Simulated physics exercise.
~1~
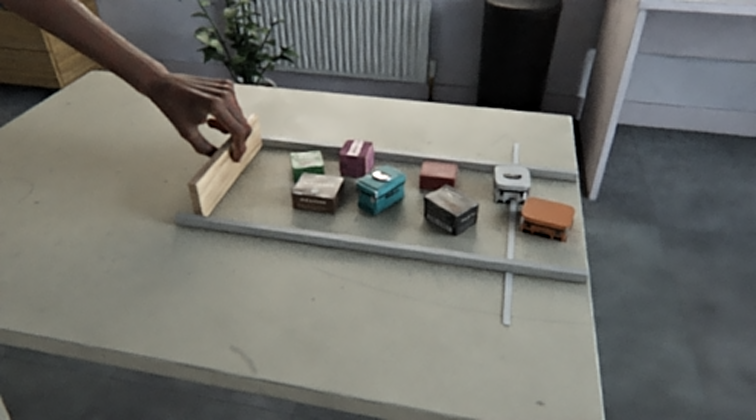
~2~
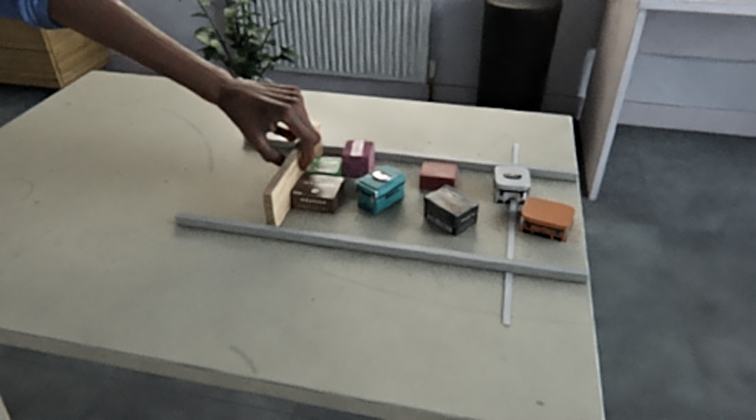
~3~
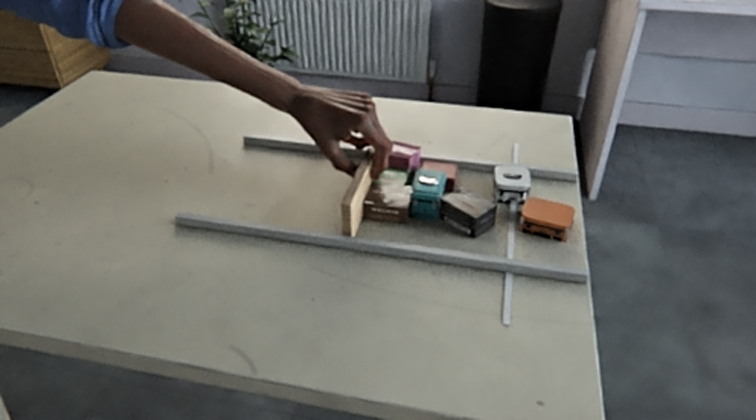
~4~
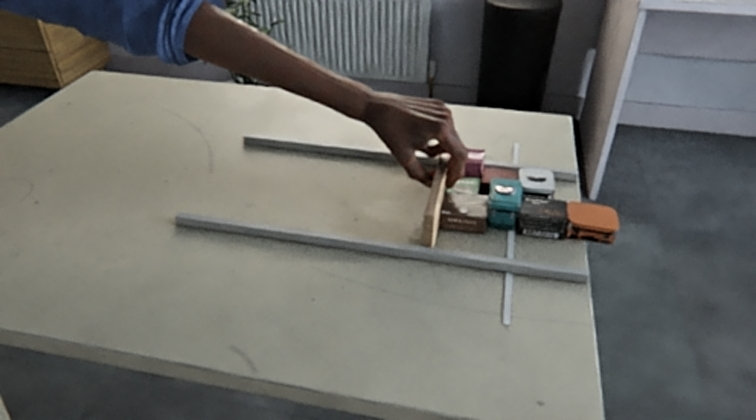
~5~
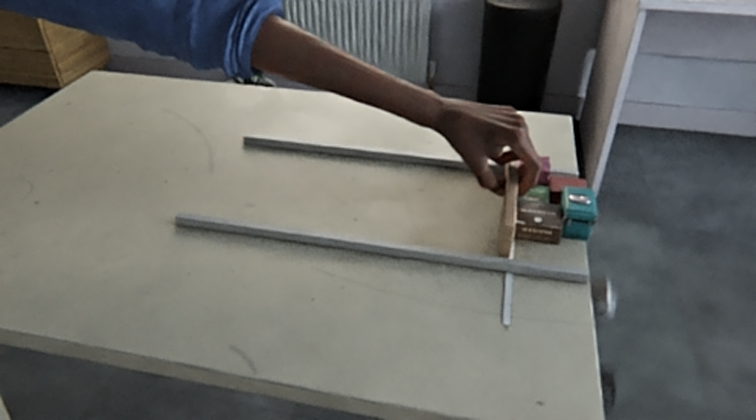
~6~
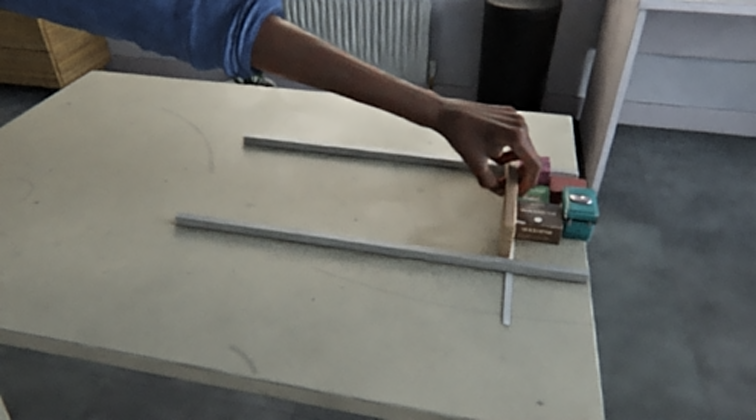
To begin with, a hand holds a wooden board upright at the left end of two grey rails on a table, with a scatter of small boxes and cases to its right. The hand slides the board right until it meets the green and brown boxes, then pushes them into the teal and black ones. The growing cluster shoves the white and orange cases toward the table's right edge. As the board reaches the strip of tape, the black box and both cases drop off. The board stops there, with the teal box perched at the edge beside the remaining boxes.
